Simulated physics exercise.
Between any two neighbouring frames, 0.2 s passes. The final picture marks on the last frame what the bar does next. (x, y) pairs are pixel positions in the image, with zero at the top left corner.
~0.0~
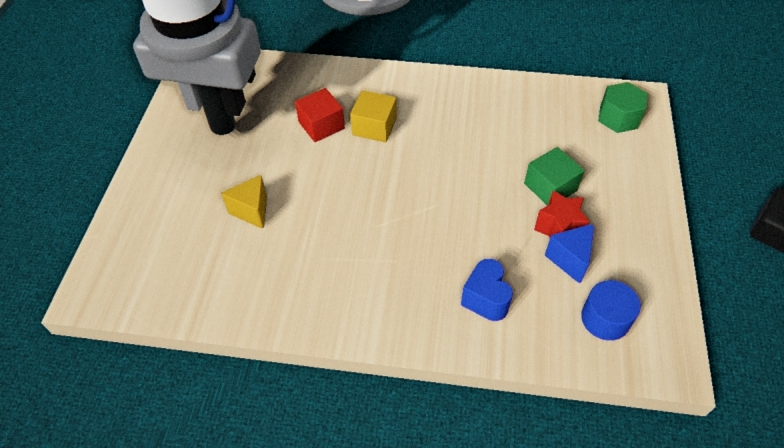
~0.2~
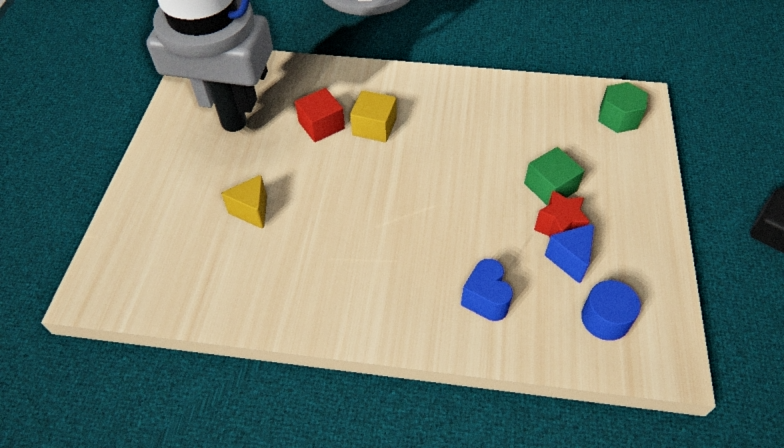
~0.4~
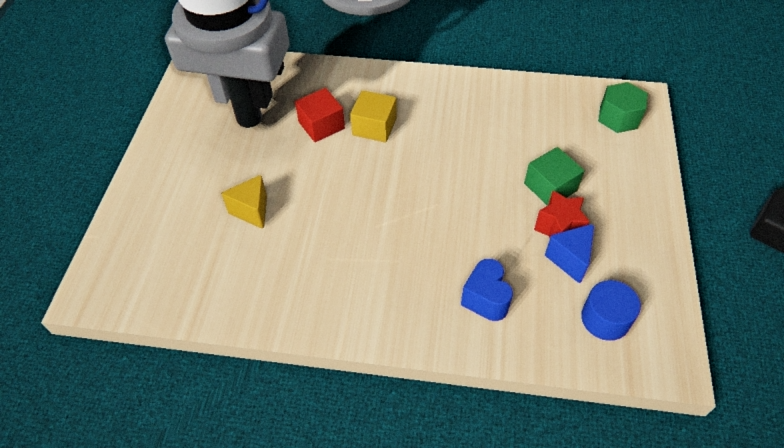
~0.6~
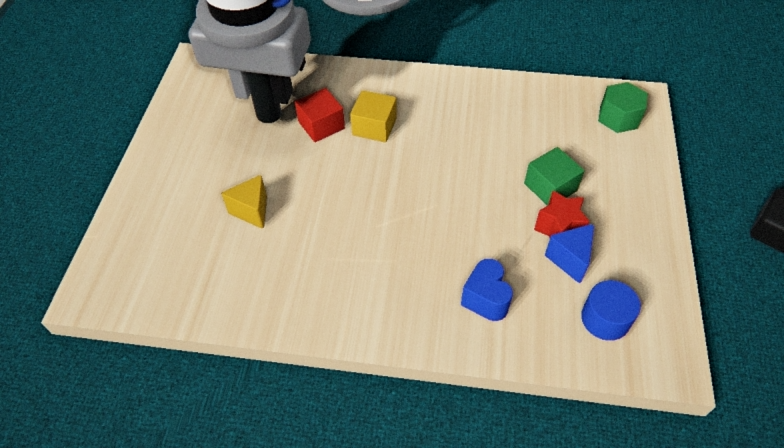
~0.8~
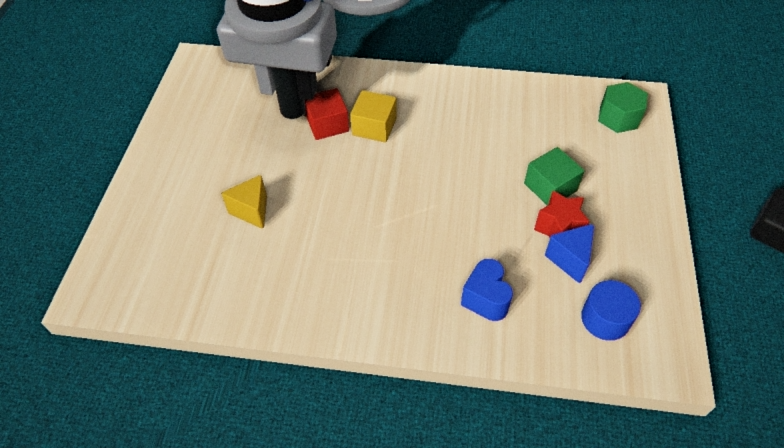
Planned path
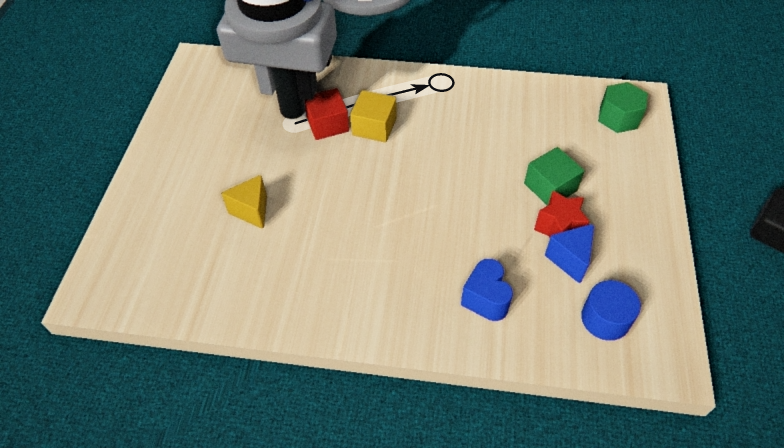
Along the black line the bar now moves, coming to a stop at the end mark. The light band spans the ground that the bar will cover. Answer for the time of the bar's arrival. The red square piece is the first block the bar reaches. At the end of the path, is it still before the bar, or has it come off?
I'd say the red square piece has slipped off and sits beside or behind the bar.
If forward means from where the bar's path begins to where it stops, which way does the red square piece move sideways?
Gets pushed right.
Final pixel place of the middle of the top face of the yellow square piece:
Close to (415, 119).
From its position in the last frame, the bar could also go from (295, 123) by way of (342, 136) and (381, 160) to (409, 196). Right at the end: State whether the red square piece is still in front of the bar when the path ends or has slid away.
The bar will have lost it.
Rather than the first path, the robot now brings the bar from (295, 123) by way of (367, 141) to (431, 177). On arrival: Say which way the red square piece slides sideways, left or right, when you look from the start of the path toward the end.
It shifts leftward.
The drawn path runs in a line from (295, 123) to (441, 82).
The first path, step by step. One third of the way, bar (344, 96); red square piece (370, 97), turned 55° clockwise; yellow square piece (400, 112), turned 15° clockwise.
Two thirds of the way, bar (393, 82); red square piece (399, 94), turned 85° clockwise; yellow square piece (415, 119), turned 45° clockwise.
At the end, bar (442, 70); red square piece (400, 94), turned 85° clockwise; yellow square piece (415, 119), turned 50° clockwise.
